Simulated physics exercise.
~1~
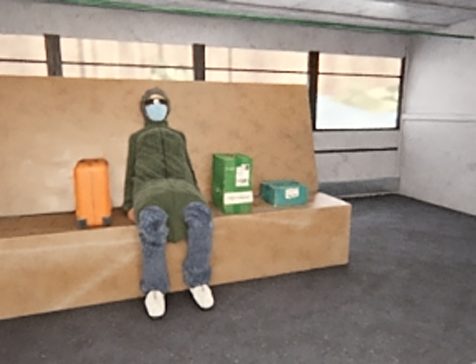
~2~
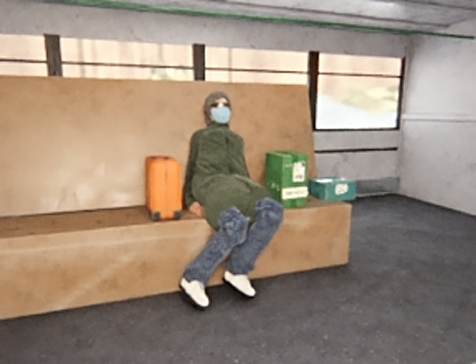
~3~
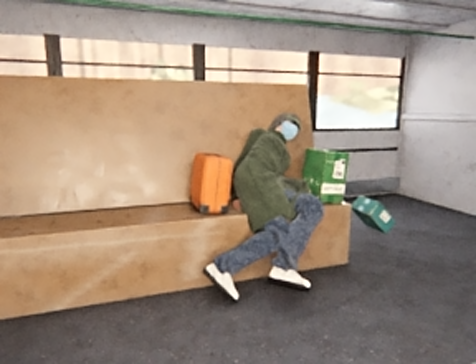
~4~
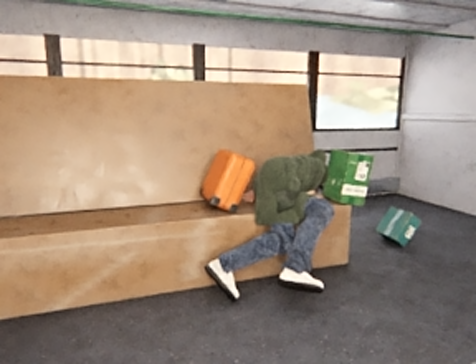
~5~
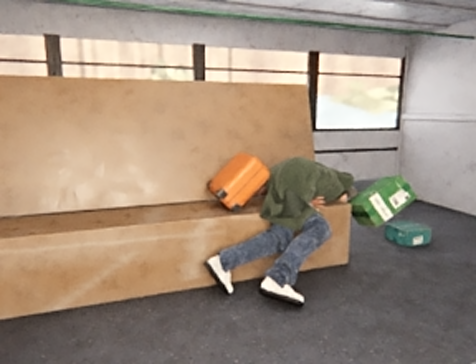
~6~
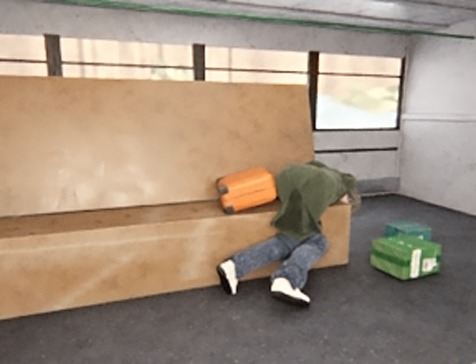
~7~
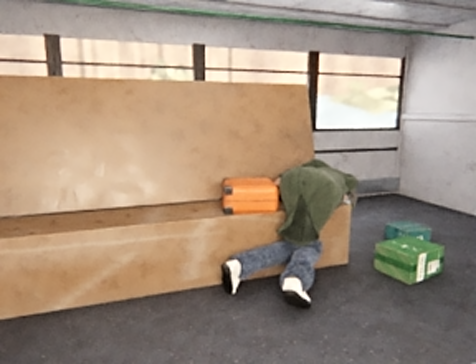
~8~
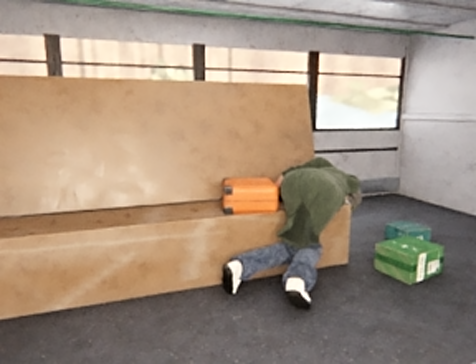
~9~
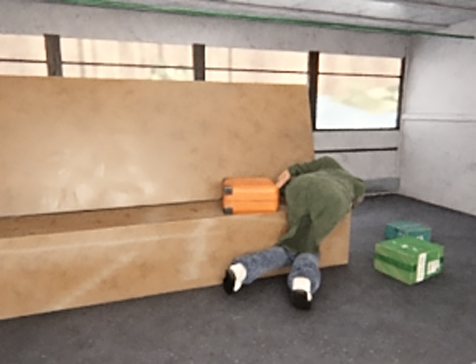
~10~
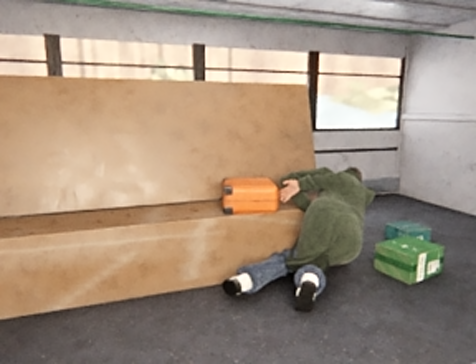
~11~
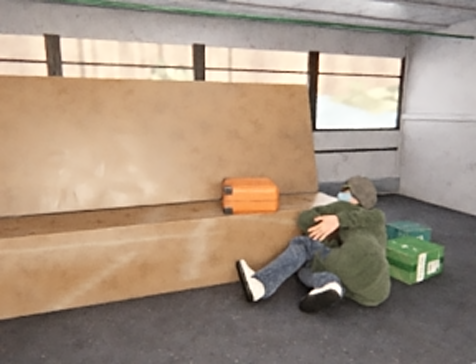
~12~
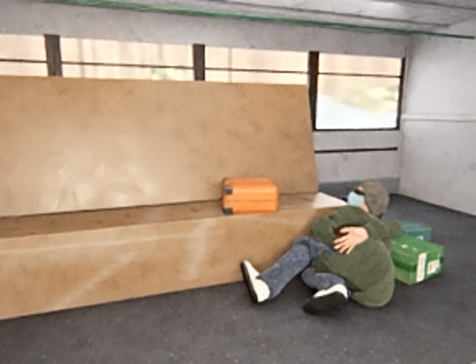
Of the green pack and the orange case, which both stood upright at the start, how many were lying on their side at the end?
Both of them ended up on their side, the green pack on the floor and the orange case on the bench.
